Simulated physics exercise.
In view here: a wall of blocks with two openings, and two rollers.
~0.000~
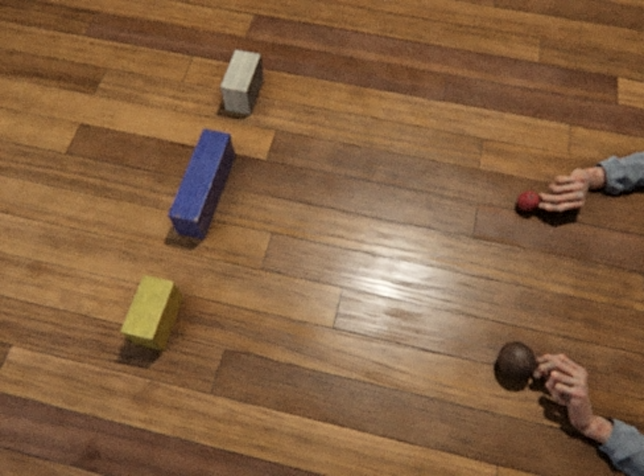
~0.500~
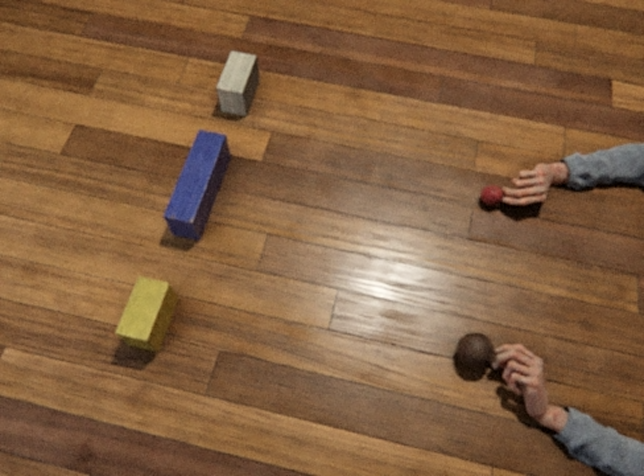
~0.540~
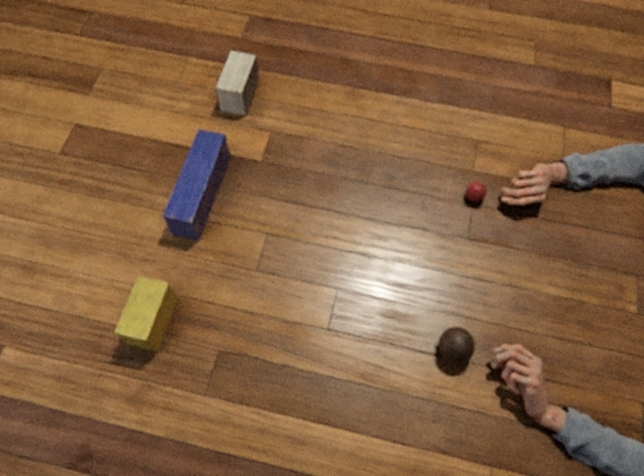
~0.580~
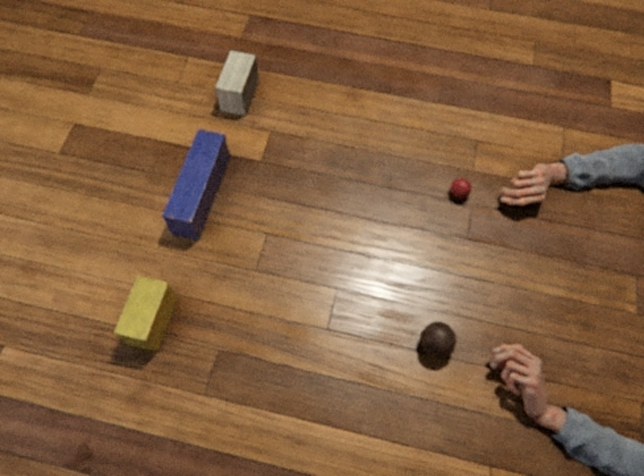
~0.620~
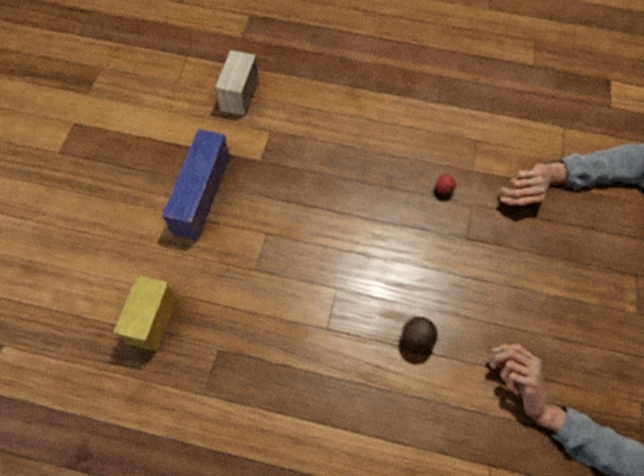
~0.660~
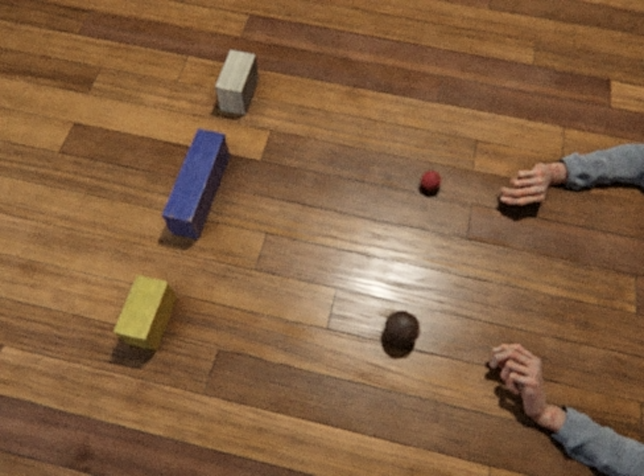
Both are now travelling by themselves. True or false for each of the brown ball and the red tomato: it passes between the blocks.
Answers: The brown ball - true; the red tomato - true.
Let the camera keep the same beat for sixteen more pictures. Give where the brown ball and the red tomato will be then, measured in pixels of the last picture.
Predicted centres: Brown ball close to (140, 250), red tomato close to (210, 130).
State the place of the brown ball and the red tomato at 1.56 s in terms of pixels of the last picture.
For the brown ball, (47, 220); for the red tomato, (134, 107).
By 1.06 s, brown ball heading on near (235, 277); red tomato heading on near (292, 146).
By 1.56 s, brown ball heading on near (47, 220); red tomato heading on near (134, 107).
By 1.98 s, brown ball heading on; red tomato heading on near (12, 77).
When it is over (2.3 s), the brown ball gets between the blocks; the red tomato gets between the blocks.
